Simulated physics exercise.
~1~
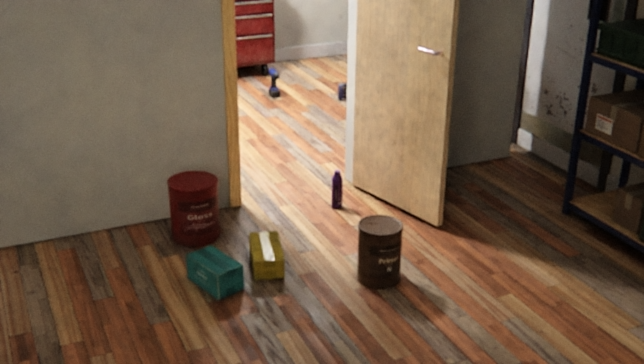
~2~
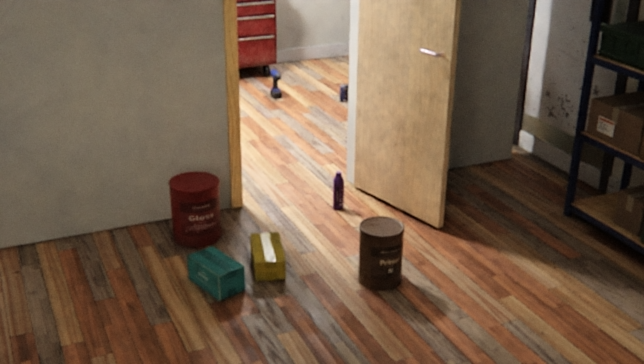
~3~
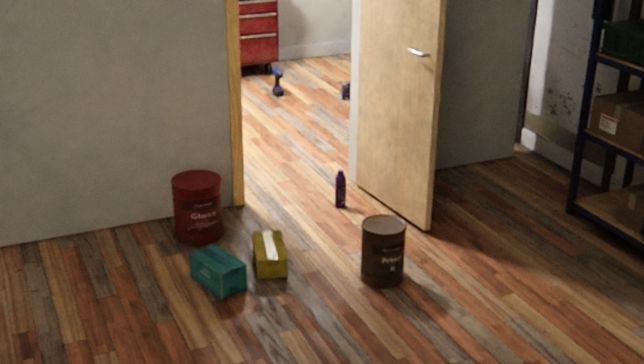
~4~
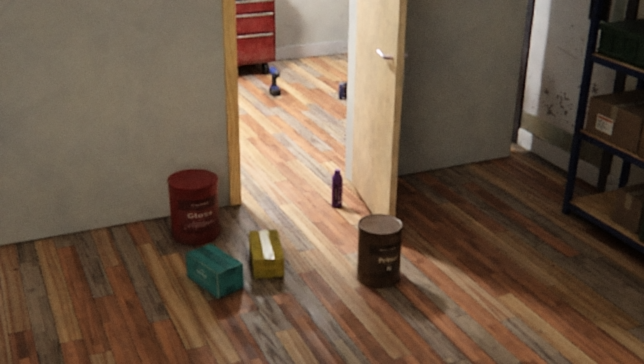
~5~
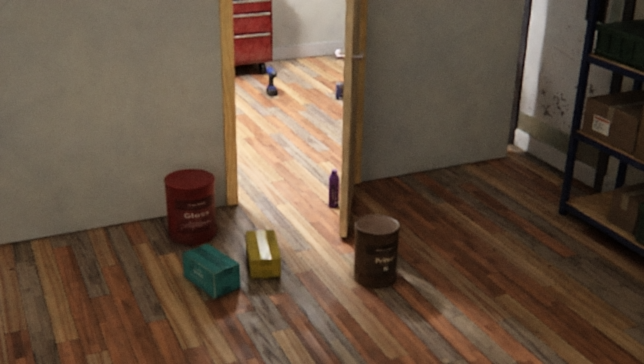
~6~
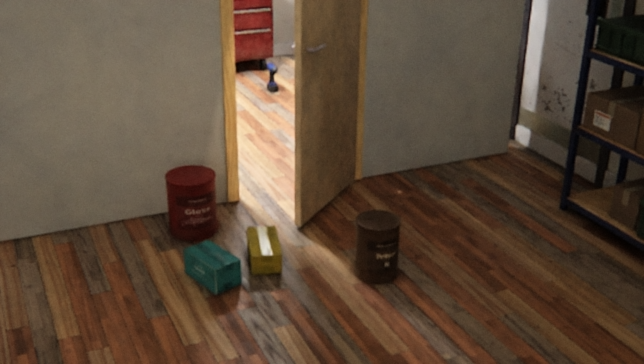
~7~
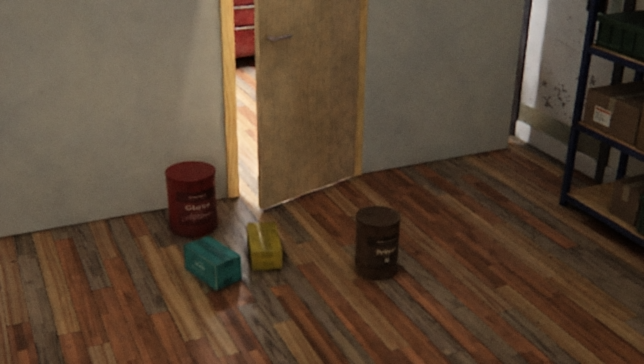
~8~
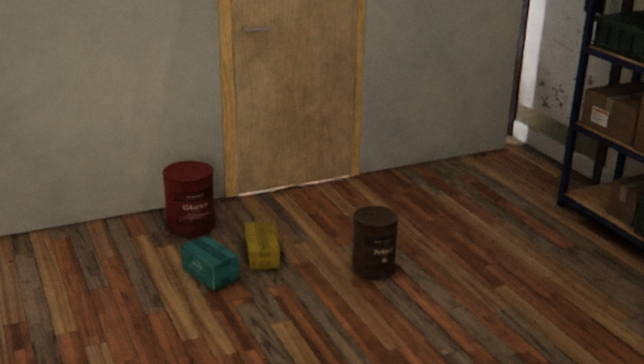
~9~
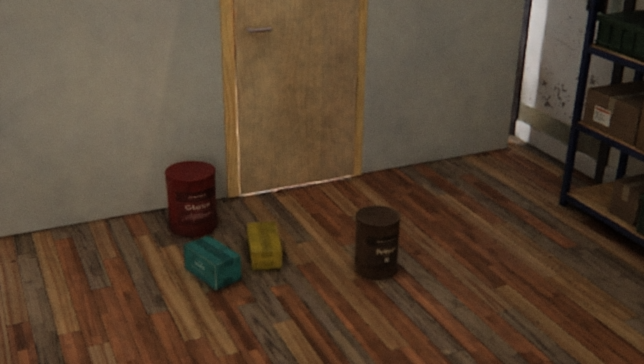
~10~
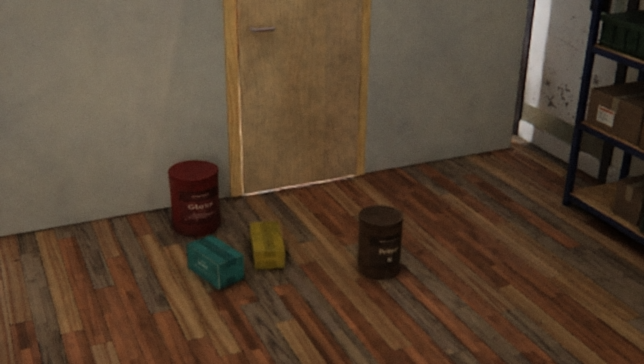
A wooden door standing wide open swung steadily leftward toward its frame, passing a small purple bottle on the floor and hiding it from view, then closed completely, while the red and brown pails and the turquoise and yellow parcels stayed put.
